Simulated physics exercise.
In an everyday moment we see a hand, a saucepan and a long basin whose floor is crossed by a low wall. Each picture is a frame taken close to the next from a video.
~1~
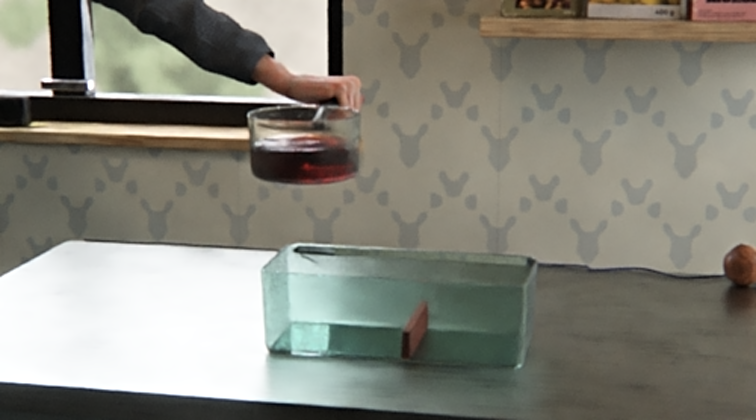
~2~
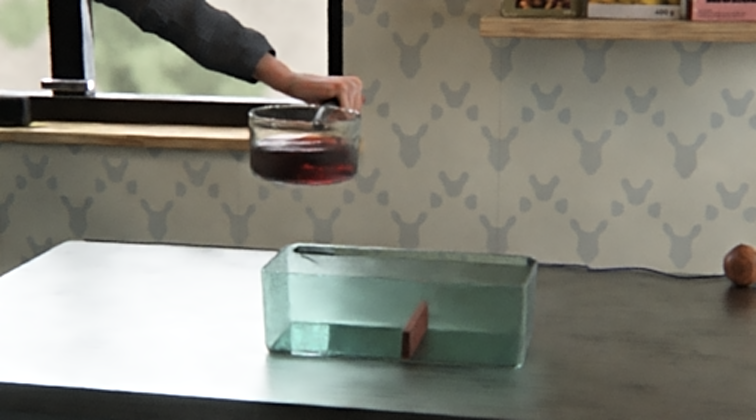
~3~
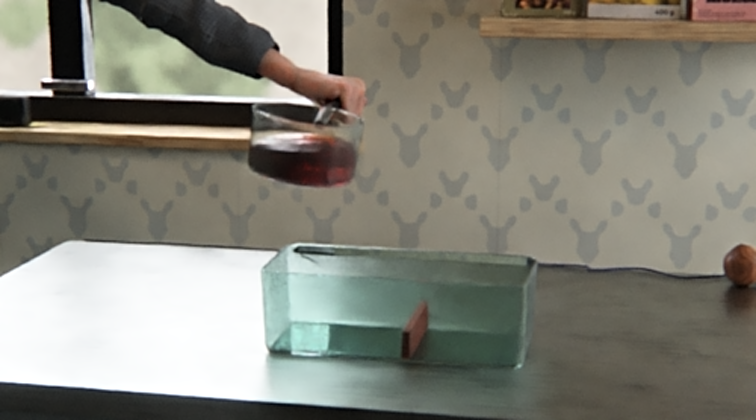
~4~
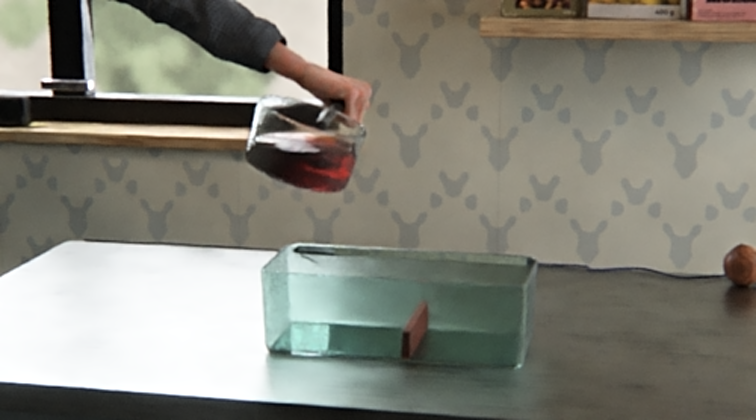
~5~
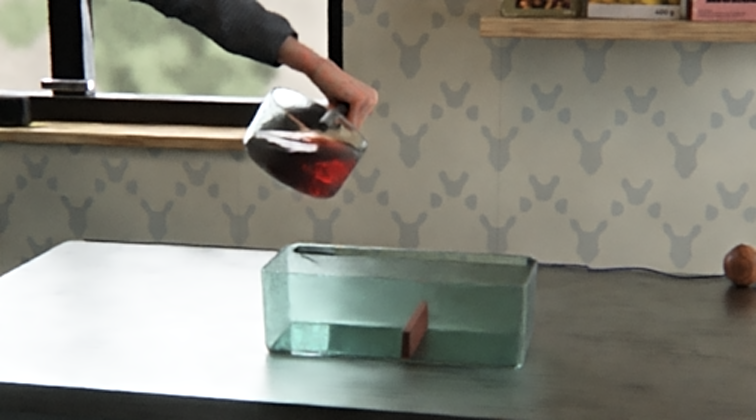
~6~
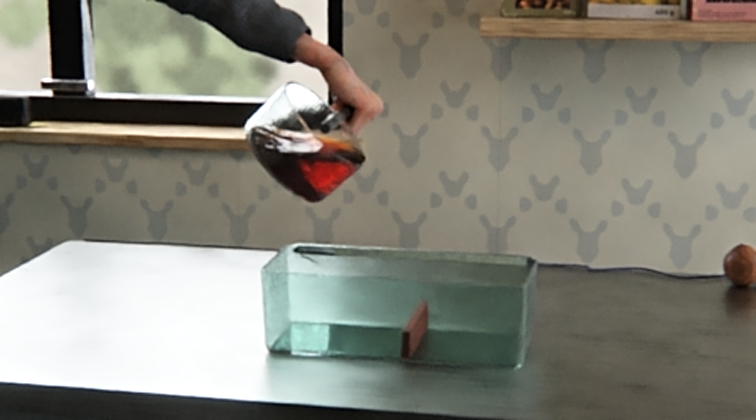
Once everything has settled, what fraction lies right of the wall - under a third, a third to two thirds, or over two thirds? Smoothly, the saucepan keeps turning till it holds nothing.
Most likely the amount right of the wall will not reach a third.
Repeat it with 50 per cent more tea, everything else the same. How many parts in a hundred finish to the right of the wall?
Roughly 25 in a hundred.
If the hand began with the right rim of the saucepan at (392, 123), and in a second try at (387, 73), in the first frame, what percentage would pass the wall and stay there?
40 and 45 per cent.
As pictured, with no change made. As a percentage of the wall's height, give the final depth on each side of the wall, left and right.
On the left roughly 50, on the right roughly 10.
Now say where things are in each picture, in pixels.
In the first picture, tilt 0°; pouring edge (358, 117); surface from (256, 142) to (357, 145); the long basin's rim runs from (274, 258) to (533, 272); the wall's top is at (416, 317).
In the second picture, tilt 2°; pouring edge (359, 119); surface from (255, 141) to (357, 145).
In the third picture, tilt 9°; pouring edge (362, 126); surface from (255, 140) to (357, 146).
In the fourth picture, tilt 18°; pouring edge (364, 136); surface from (254, 139) to (358, 148).
In the fifth picture, tilt 32°; pouring edge (365, 150); surface from (251, 133) to (360, 151).
In the sixth picture, tilt 47°; pouring edge (361, 166); surface from (254, 125) to (361, 155); 1 per cent is over the edge.
A moment on, the saucepan is tipped right over and 16 per cent is still to pour, 34 is left of the wall and 0 right of it.
Next, the saucepan is tipped right over and 2 per cent is still to pour, 77 is left of the wall and 4 right of it.
Then the saucepan is tipped right over and 1 per cent is still to pour, 76 is left of the wall and 13 right of it.
Later the saucepan is tipped right over and 0 per cent is still to pour, 77 is left of the wall and 14 right of it.
At rest 77 per cent lies left of the wall, 14 right of it and 8 outside.
